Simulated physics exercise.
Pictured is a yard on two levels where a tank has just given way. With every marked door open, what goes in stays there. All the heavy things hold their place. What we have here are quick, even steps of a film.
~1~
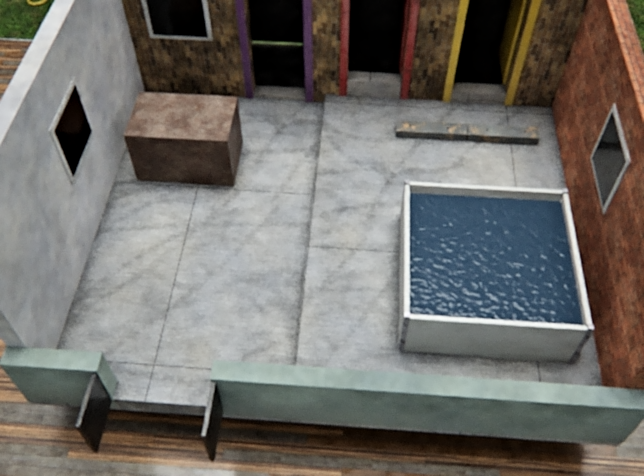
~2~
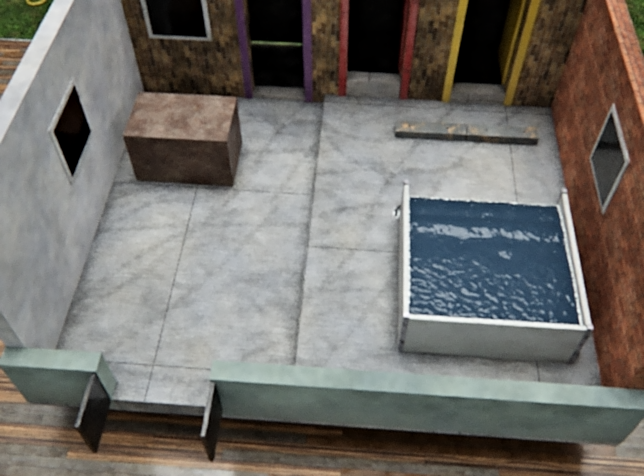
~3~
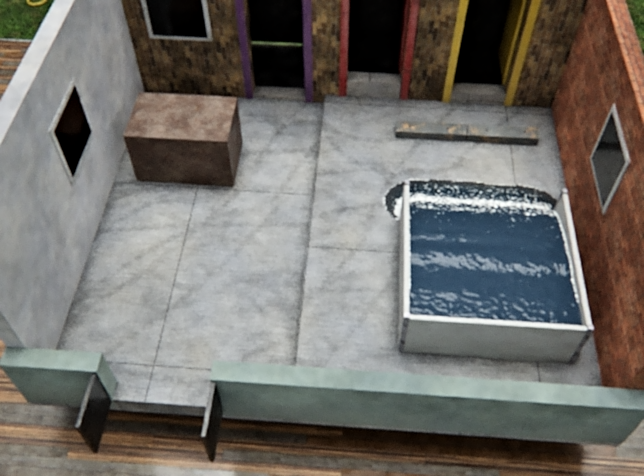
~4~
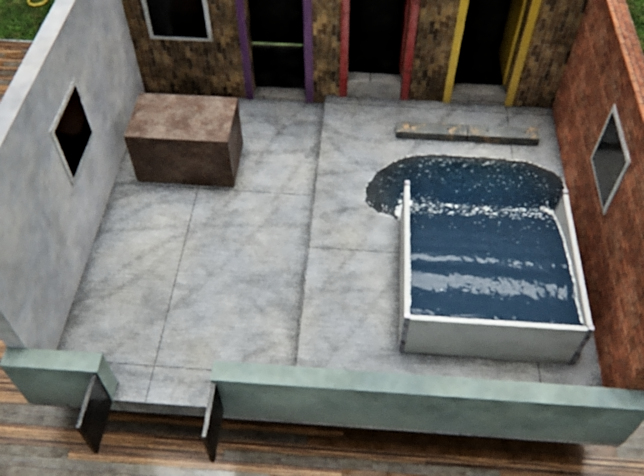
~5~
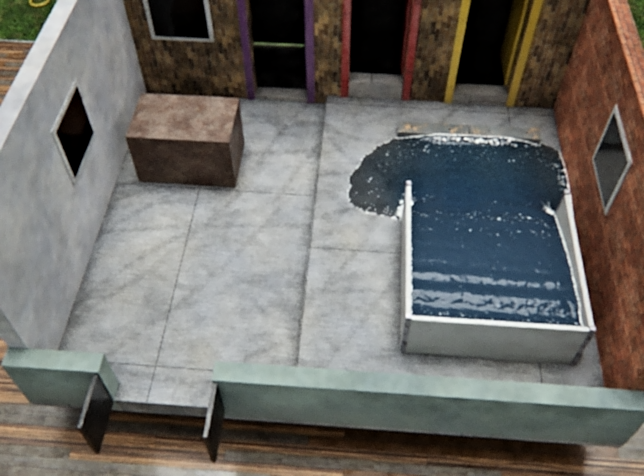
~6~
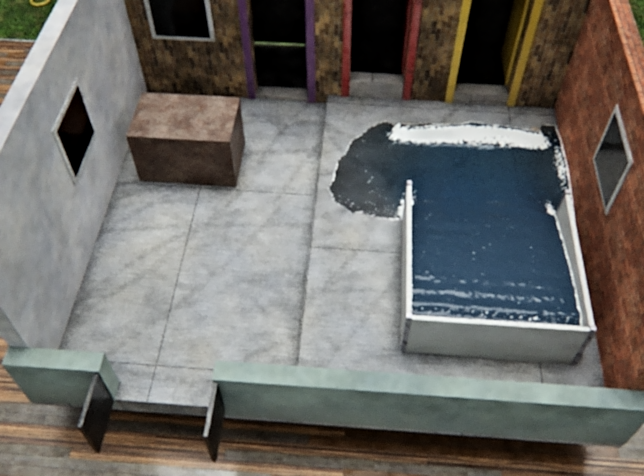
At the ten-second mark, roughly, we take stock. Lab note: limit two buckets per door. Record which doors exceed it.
In order: The yellow door exceeds two buckets; the purple door exceeds two buckets; the red door never exceeds two buckets.
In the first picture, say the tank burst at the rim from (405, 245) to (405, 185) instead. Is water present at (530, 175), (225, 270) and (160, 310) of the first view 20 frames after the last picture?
First unwetted, second soaked, third soaked.
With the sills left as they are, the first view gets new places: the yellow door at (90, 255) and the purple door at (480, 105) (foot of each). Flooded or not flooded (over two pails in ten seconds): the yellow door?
Note: Yellow lets in too little.
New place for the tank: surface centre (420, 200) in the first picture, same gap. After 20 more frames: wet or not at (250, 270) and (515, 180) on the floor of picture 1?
I'd say spared for the first and watered for the second.
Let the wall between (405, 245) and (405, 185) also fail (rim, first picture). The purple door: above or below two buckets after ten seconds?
Well, I'd say the purple door gets more.
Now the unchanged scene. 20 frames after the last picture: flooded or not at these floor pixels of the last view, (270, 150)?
Verdict: Covered.
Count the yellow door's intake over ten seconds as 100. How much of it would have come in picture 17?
It works out at roughly 40 percent of the ten-second total.
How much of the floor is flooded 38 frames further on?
I'd guess some 90 per cent.
A moment on, water covers 30 % of the floor; the yellow door under two buckets in, the purple door not reached, the red door wet at the sill, nothing in.
Next, water covers 35 % of the floor; the yellow door over two buckets in, the purple door under two buckets in, the red door wet at the sill, nothing in.
Then, water covers 45 % of the floor; the yellow door far over two buckets in, the purple door under two buckets in, the red door wet at the sill, nothing in.
Later, water covers 90 % of the floor; the yellow door far over two buckets in, the purple door over two buckets in, the red door wet at the sill, nothing in.
In the end, water covers 90 % of the floor; the yellow door far over two buckets in, the purple door far over two buckets in, the red door wet at the sill, nothing in.
